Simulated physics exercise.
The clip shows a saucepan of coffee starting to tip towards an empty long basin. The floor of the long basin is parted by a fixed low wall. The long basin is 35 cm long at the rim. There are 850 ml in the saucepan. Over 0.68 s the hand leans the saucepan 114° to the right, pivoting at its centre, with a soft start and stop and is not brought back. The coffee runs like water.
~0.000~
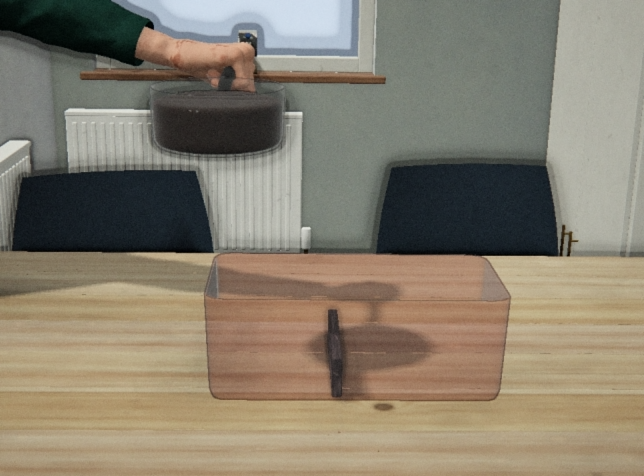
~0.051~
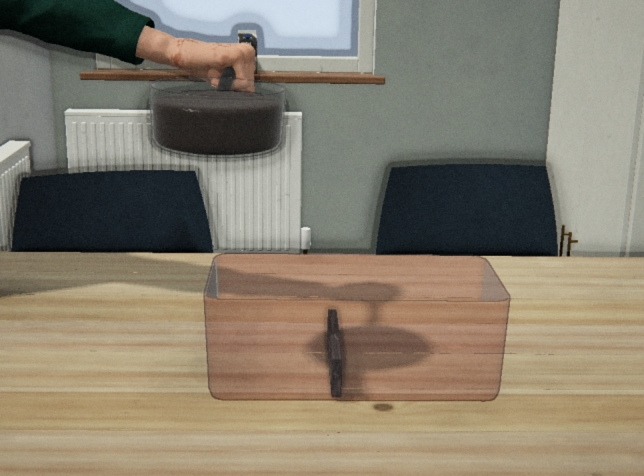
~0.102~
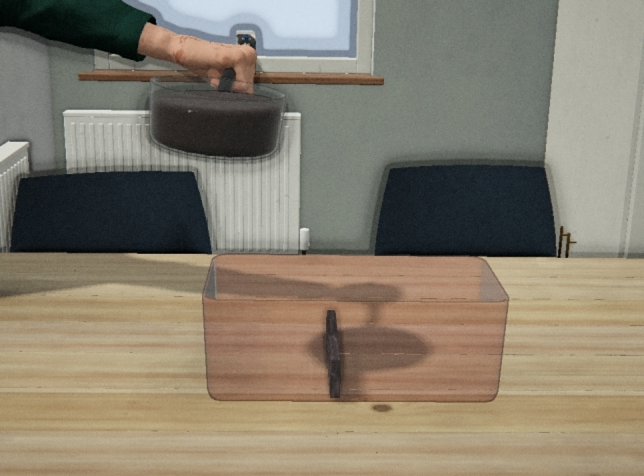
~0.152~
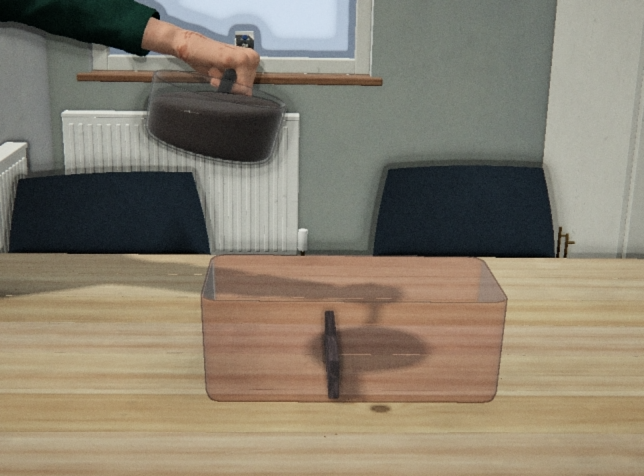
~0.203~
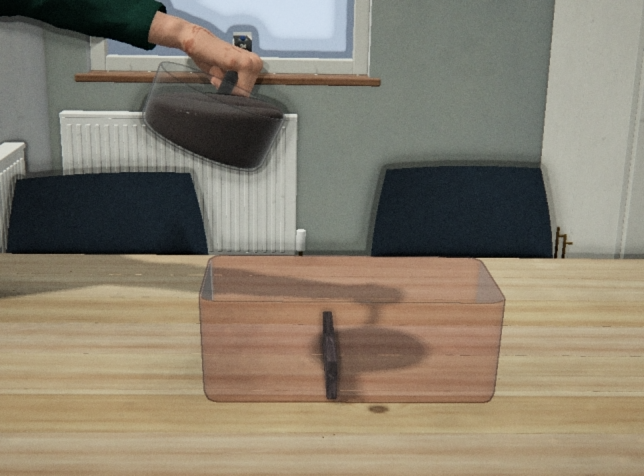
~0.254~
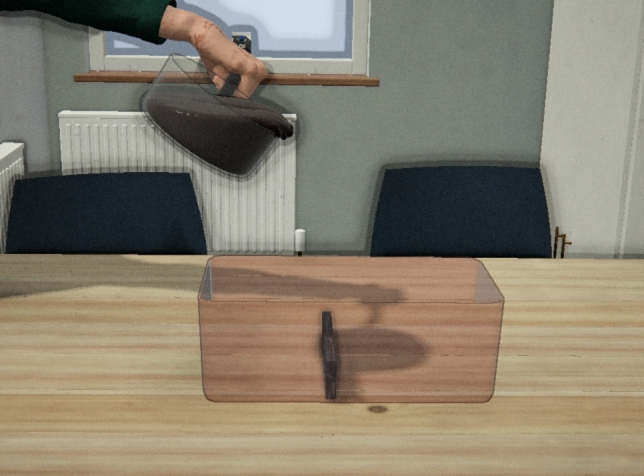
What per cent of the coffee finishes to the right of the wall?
Roughly 48 per cent is past the wall.
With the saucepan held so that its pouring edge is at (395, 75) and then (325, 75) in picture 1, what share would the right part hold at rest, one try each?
In turn about 85 and 75 per cent.
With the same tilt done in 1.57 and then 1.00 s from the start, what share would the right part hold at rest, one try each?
First 65, then 60 per cent.
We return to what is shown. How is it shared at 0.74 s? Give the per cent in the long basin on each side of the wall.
Left about 44, right about 48.
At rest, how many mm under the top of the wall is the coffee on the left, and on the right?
Left about 32 mm, right about 36 mm.
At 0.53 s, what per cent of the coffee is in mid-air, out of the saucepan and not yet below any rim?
Near 54 in a hundred.
By 0.53 s the tilt is 101° and 15 per cent is still to pour, 6 is left of the wall and 24 right of it.
By 0.74 s the tilt is 114° and 2 per cent is still to pour, 45 is left of the wall and 48 right of it.
By 0.95 s the tilt is 114° and 0 per cent is still to pour, 49 is left of the wall and 48 right of it.
By 1.18 s the tilt is 114° and 0 per cent is still to pour, 49 is left of the wall and 48 right of it.
At rest 49 per cent lies left of the wall, 48 right of it and 3 outside.
